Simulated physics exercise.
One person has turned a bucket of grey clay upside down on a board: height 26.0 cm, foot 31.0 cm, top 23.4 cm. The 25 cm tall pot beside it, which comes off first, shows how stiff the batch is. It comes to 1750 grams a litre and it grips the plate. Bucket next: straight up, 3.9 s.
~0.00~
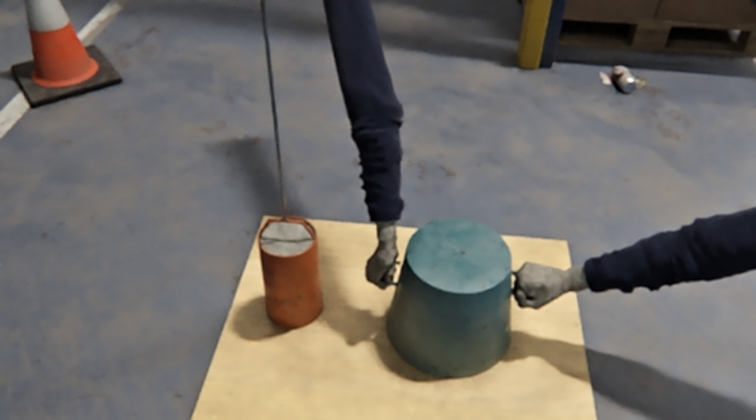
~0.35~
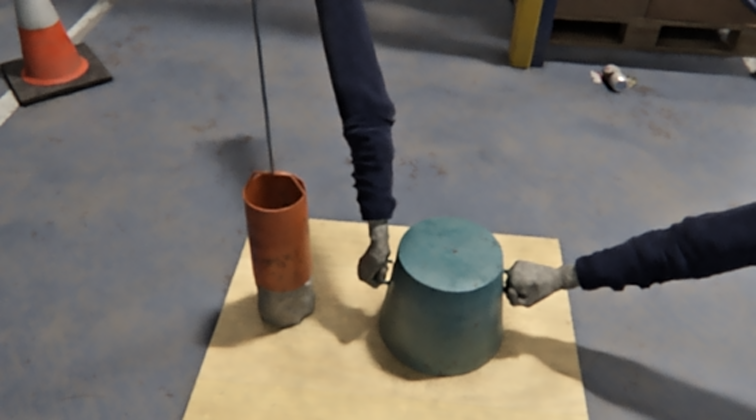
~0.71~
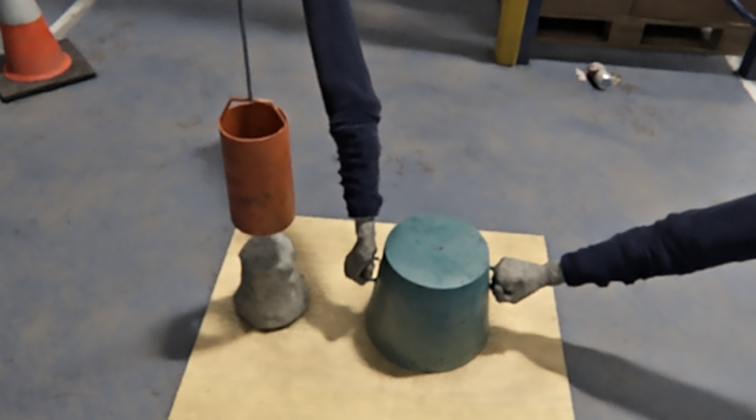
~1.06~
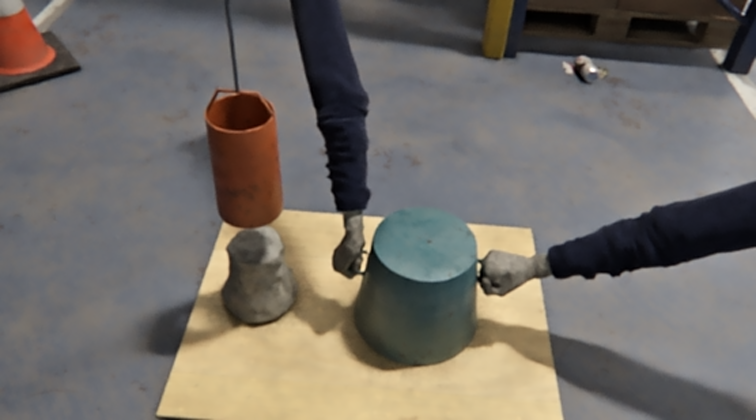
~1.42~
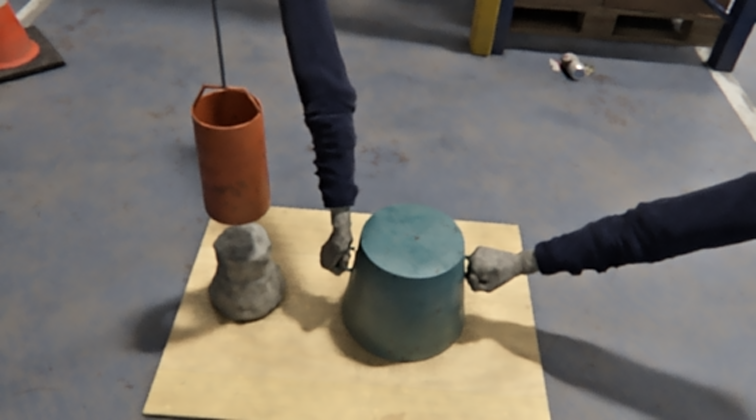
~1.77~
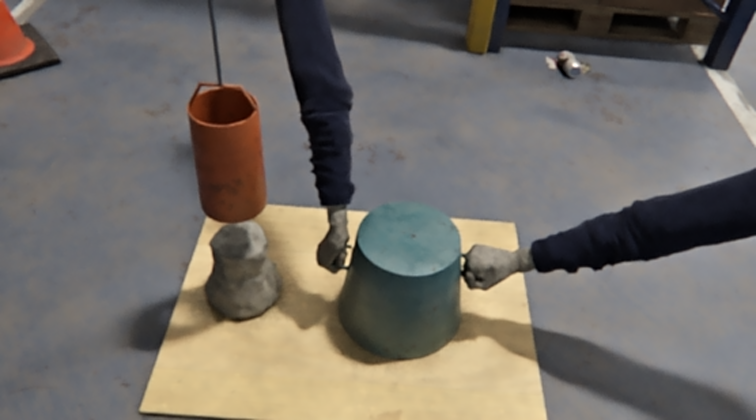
Gloved hands gripping an upturned teal bucket on a board while an orange pot lifts off a grey clay mound beside it.
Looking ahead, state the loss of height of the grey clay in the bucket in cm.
About 2 cm.
After 2.7 s, the bucket is up 5.6 cm; the grey clay has come down 1.3 cm to 25 cm and is 32 cm wide.
After 3.7 s, the bucket is up 16 cm; the grey clay has come down 1.8 cm to 24 cm and is 32 cm wide.
After 4.7 s, the bucket is up 26 cm; the grey clay has come down 2.0 cm to 24 cm and is 33 cm wide.
After 5.9 s, the bucket is clear; the grey clay has come down 2.2 cm to 24 cm and is 33 cm wide.
After 6.3 s, at rest, the bucket is clear; the grey clay has come down 2.2 cm to 24 cm and is 33 cm wide.
